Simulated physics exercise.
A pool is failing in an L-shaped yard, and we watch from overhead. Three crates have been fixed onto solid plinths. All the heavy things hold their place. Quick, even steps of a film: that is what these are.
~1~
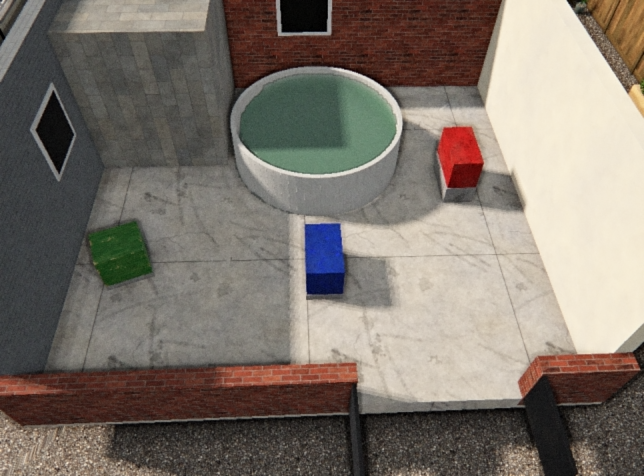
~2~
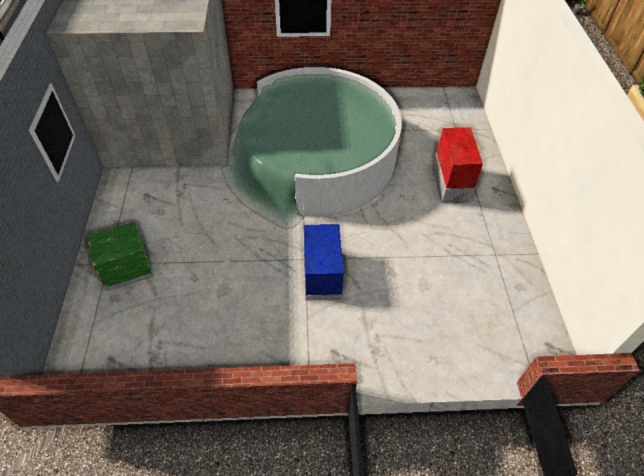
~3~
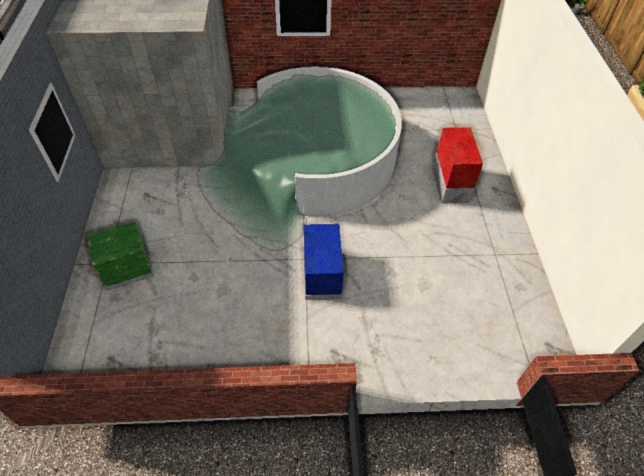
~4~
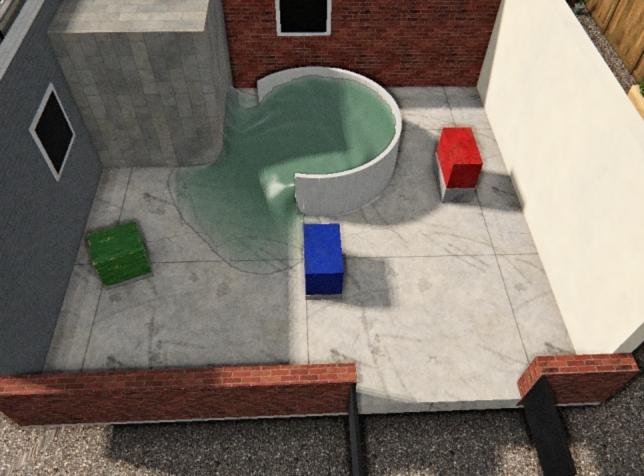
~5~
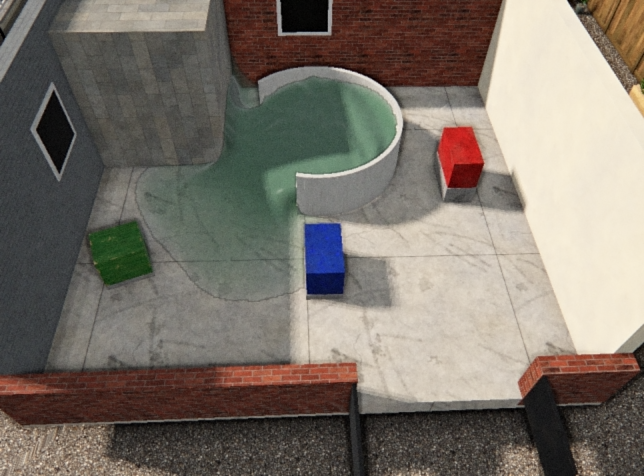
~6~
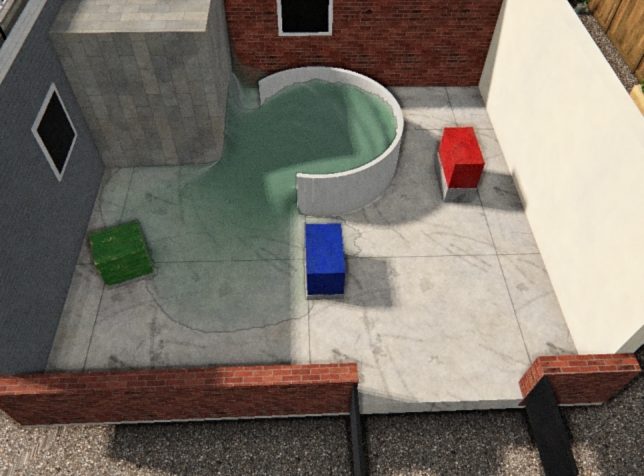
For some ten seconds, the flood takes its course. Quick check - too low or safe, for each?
Green crate too low; red crate safe; blue crate too low.
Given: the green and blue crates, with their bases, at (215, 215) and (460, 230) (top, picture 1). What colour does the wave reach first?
Answer: The crate marked green.
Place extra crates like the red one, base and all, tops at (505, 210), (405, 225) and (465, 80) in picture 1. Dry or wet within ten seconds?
Going in order, the first crate remains untouched, the second remains untouched, while the third remains untouched.
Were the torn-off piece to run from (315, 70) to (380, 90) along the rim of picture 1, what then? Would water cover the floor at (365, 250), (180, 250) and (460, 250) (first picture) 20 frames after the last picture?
As listed: Clear, awash, wet.
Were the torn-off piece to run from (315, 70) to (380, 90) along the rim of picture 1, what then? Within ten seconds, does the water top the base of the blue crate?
Blue remains dry.
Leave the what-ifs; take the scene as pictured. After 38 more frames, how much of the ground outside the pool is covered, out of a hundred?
That should be about 95 %.
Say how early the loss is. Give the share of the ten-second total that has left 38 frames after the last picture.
Near 30 in a hundred.
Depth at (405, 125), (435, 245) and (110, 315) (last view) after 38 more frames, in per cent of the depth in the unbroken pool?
Readings in order: Around 4, 4 and 16 %.
A moment on, water covers 50 % of the floor; the green crate water round its plinth, the red crate not reached, the blue crate water round its plinth.
Next, water covers 55 % of the floor; the green crate water round its plinth, the red crate not reached, the blue crate water round its plinth.
Then, water covers 70 % of the floor; the green crate water round its plinth, the red crate water round its plinth, the blue crate water round its plinth.
Later, water covers 95 % of the floor; the green crate water round its plinth, the red crate water round its plinth, the blue crate water round its plinth.
In the end, water covers 100 % of the floor; the green crate was topped, the red crate stayed above the water, the blue crate was topped.
